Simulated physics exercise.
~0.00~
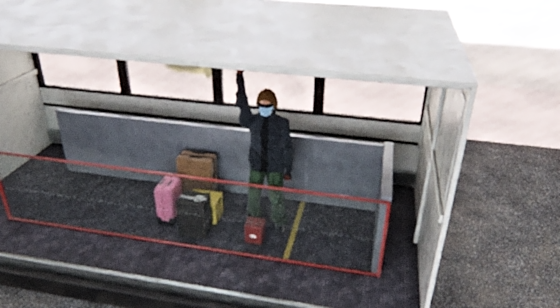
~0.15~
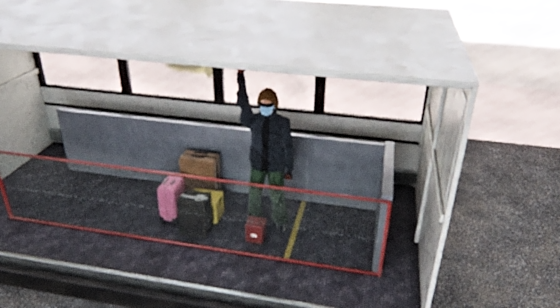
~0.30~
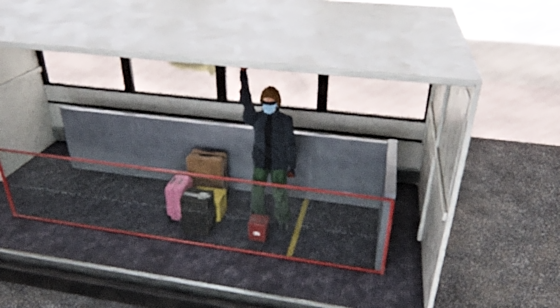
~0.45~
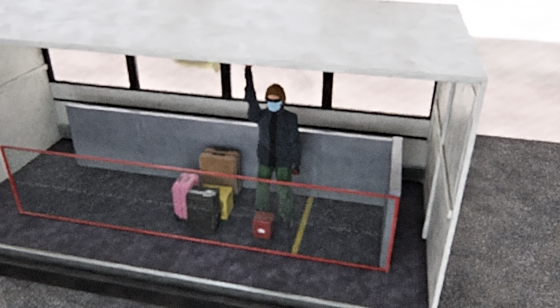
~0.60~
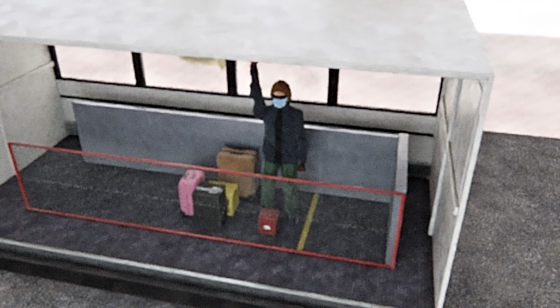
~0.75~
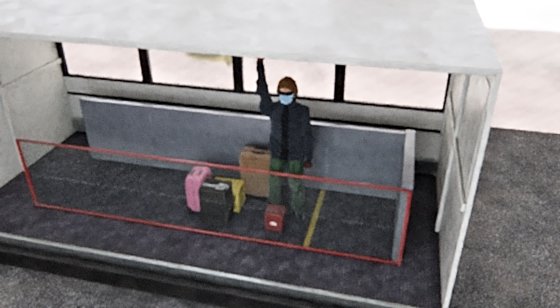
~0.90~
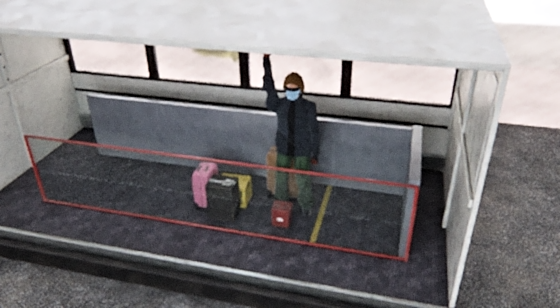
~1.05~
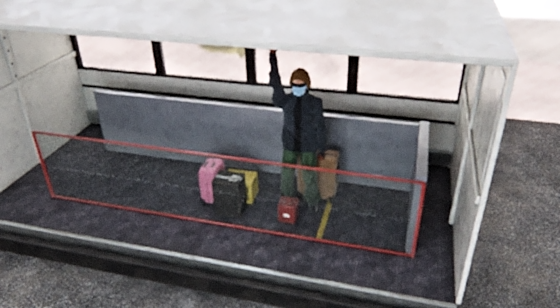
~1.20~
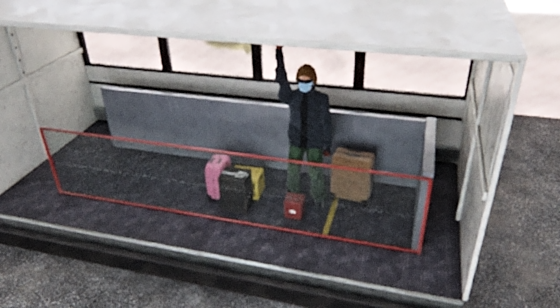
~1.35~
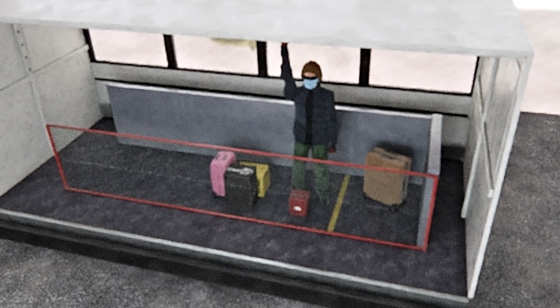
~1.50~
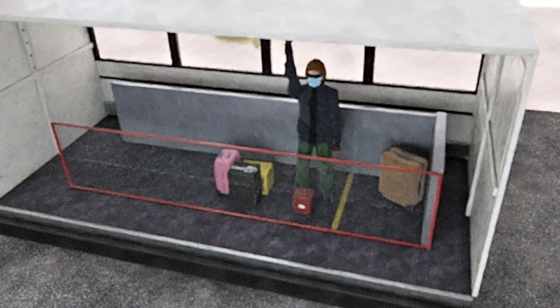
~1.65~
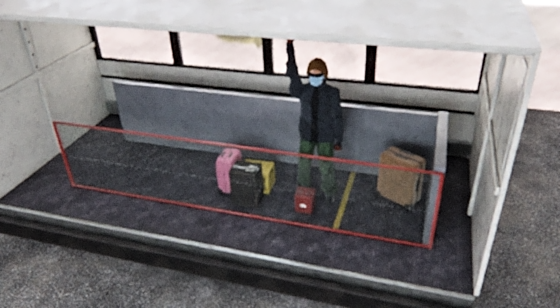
In an open-sided bay with a low grey wall and a row of windows behind, a masked figure in a dark jacket stands with one arm raised to the roof. A pink case, a black pack, a yellow crate and a big brown case cluster to the left, with a red tub near the figure's feet. The brown case starts sliding right, slowly at first, and passes behind the figure's legs. It emerges on the other side, crosses the yellow floor line and rolls on, still upright. It finally rests near the right end of the wall, while the other items remain left of the line.
